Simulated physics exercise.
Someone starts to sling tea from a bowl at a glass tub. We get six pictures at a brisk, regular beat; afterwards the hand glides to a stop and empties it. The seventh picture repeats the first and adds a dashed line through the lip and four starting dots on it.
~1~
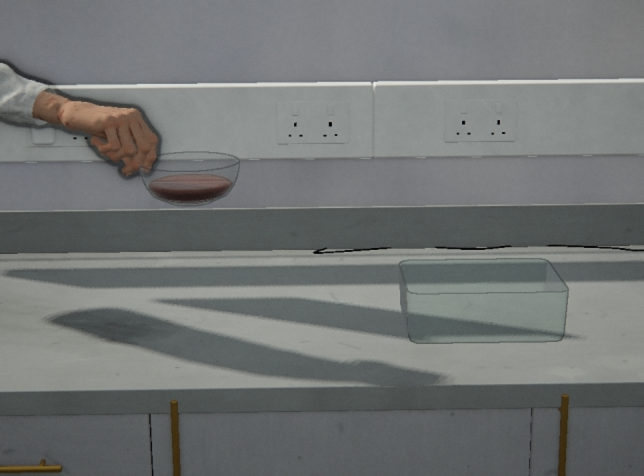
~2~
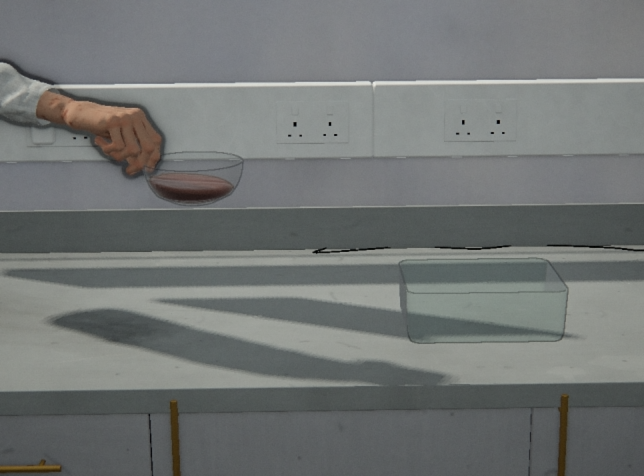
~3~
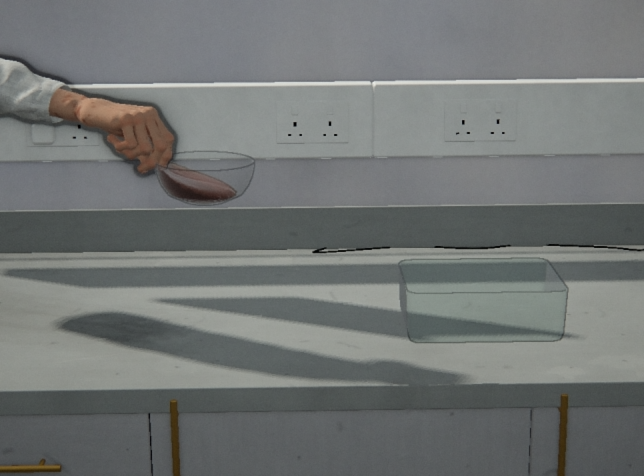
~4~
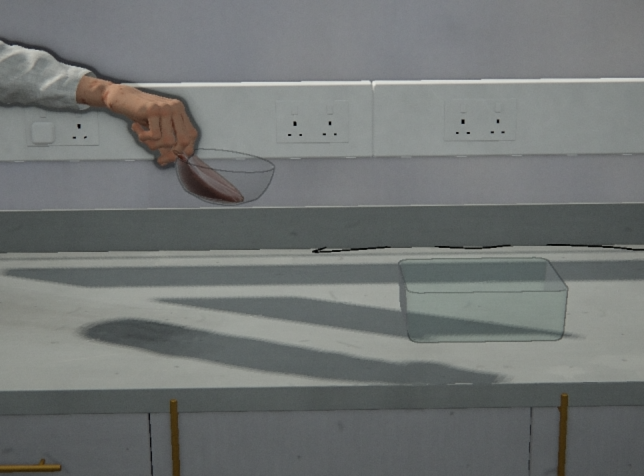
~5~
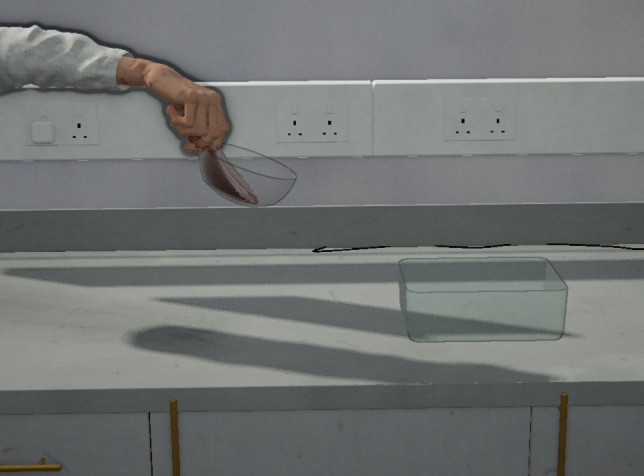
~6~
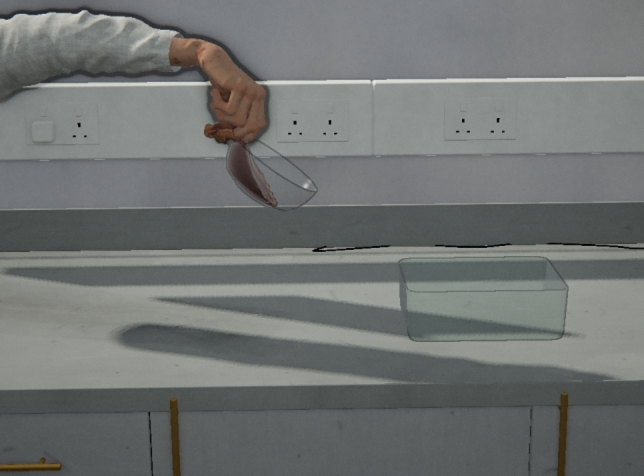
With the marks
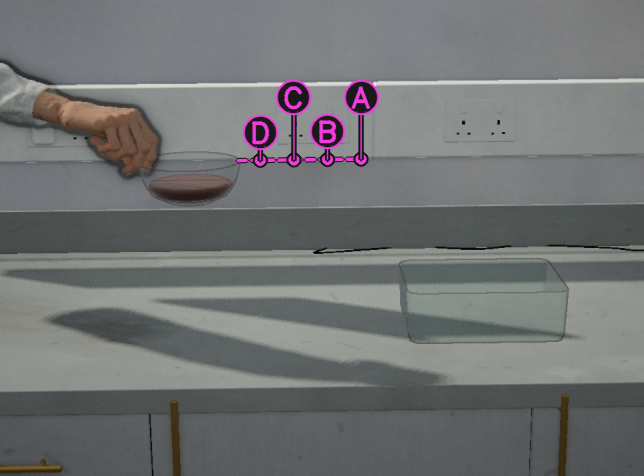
A hand moves a glass bowl of tea rightward above a counter, tilting it steeply.
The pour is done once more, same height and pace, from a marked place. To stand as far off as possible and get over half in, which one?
Take D.
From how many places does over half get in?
All of the four.
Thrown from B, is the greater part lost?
No, not at all.
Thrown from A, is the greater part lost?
No.
On the marked copy, A at (361, 159); B at (327, 159); C at (293, 159); D at (260, 160).
For spot A, about 73 % lands in the tub, 9 % falls short and 18 % goes beside or beyond.
For spot B, about 73 % lands in the tub, 14 % falls short and 12 % goes beside or beyond.
For spot C, about 68 % lands in the tub, 18 % falls short and 14 % goes beside or beyond.
For spot D, about 61 % lands in the tub, 28 % falls short and 11 % goes beside or beyond.
